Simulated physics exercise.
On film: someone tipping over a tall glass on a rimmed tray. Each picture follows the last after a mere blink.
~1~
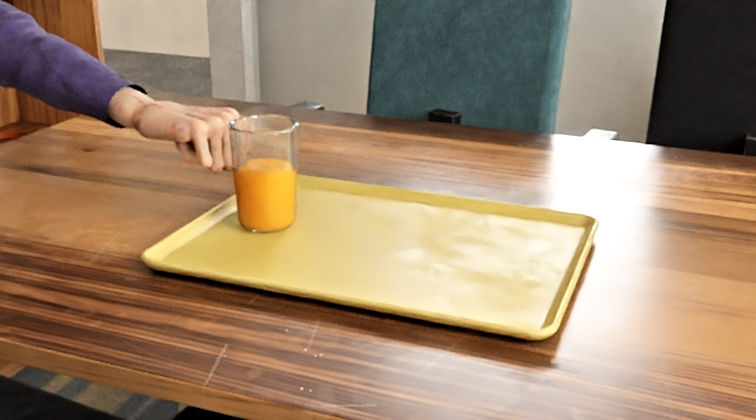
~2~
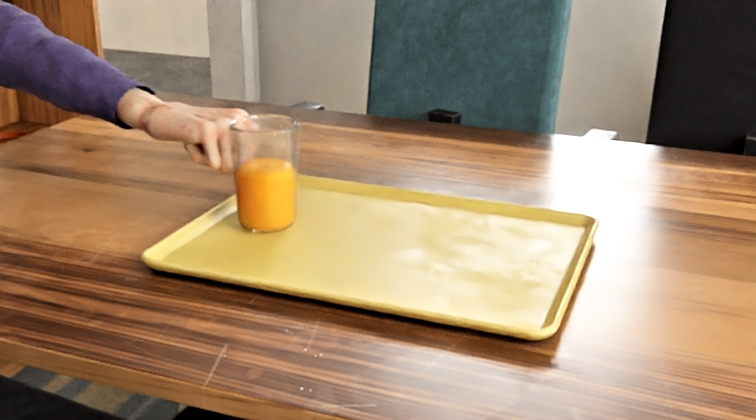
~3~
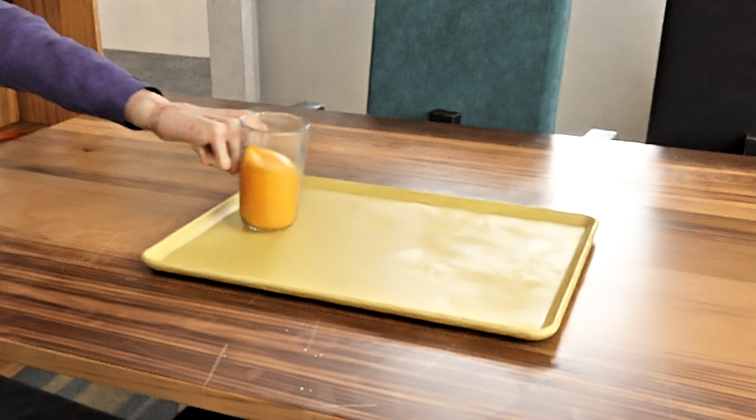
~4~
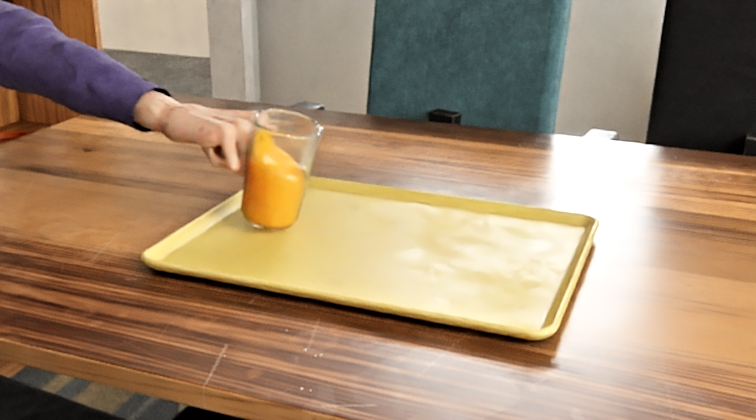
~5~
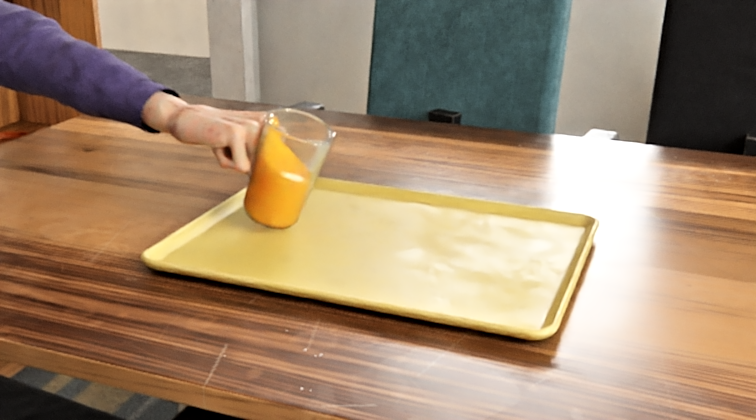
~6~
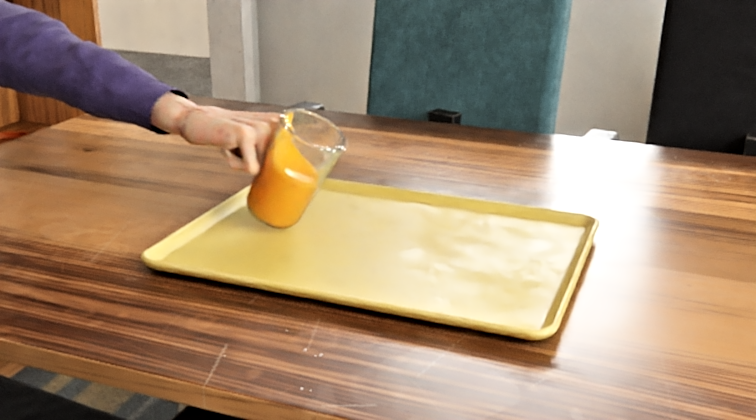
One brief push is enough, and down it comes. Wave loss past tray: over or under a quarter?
The tray sheds more than a quarter of the liquid.
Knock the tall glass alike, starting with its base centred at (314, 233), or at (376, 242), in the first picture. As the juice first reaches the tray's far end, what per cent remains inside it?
About 65 % and 75 %.
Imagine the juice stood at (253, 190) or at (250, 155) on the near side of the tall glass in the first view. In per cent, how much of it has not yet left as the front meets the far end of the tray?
Roughly 40 per cent, then roughly 45 per cent.
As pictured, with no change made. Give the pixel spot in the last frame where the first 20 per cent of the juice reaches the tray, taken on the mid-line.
About (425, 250).
A moment on, the tall glass lies on its side and 100 per cent is in the glass, 0 on the tray and 0 above or beyond its rim.
Next, the tall glass lies on its side and 54 per cent is in the glass, 35 on the tray and 12 above or beyond its rim.
Then the tall glass lies on its side and 27 per cent is in the glass, 57 on the tray and 16 above or beyond its rim.
Later the tall glass lies on its side and 14 per cent is in the glass, 39 on the tray and 47 above or beyond its rim.
Finally, 53 per cent is held by tray and glass, 47 is off the tray.
